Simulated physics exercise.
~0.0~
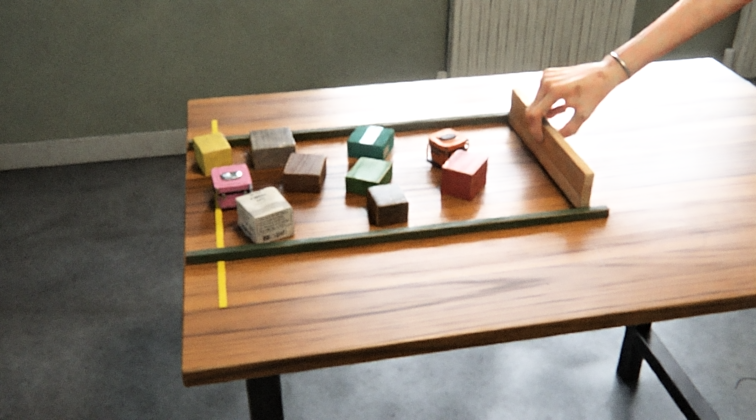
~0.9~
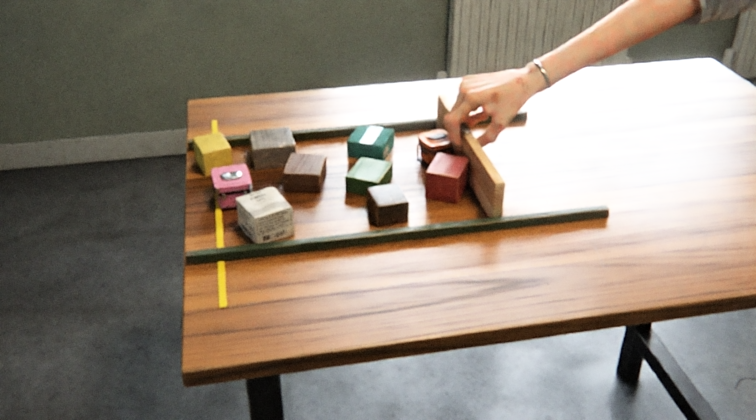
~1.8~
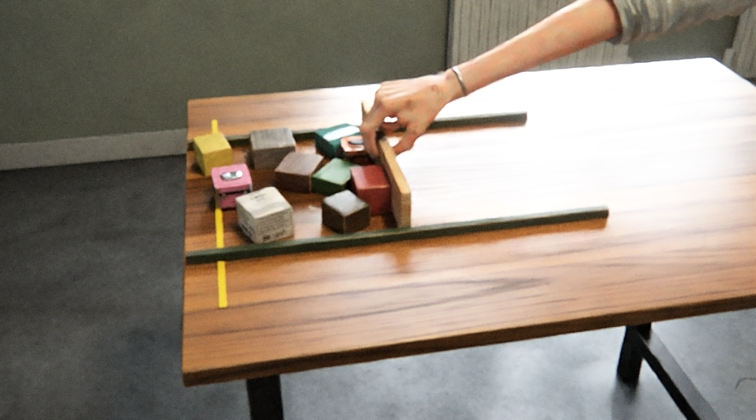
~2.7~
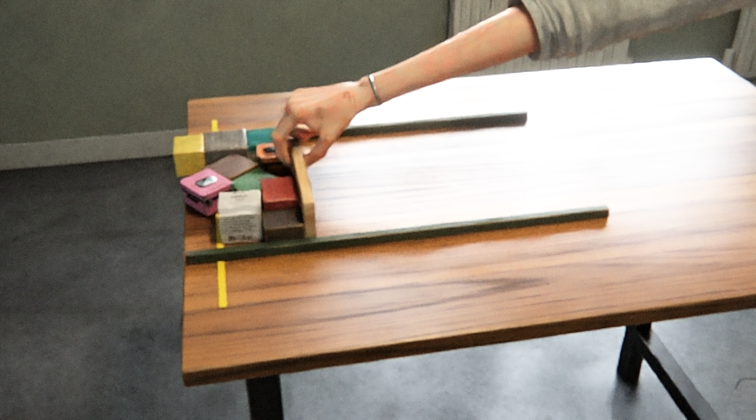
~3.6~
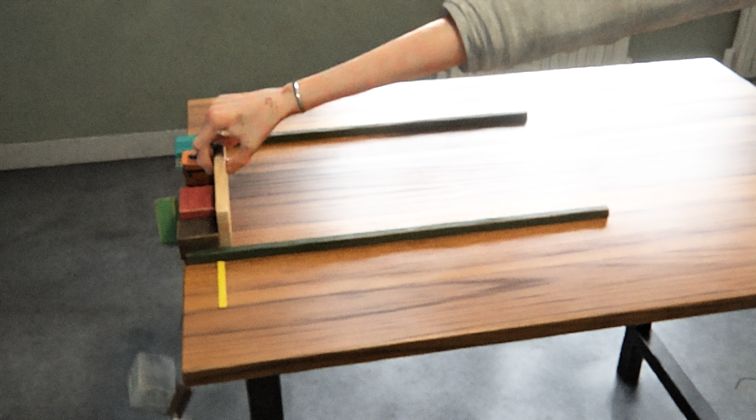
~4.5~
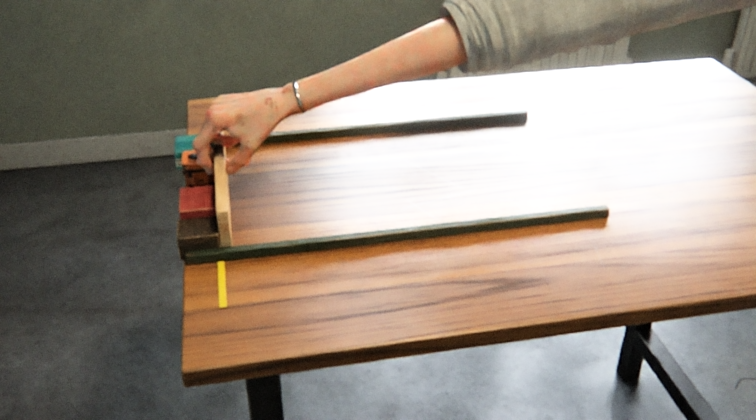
Hand sliding a wooden board left along a tabletop channel, bunching coloured blocks together and pushing several off the table's end.
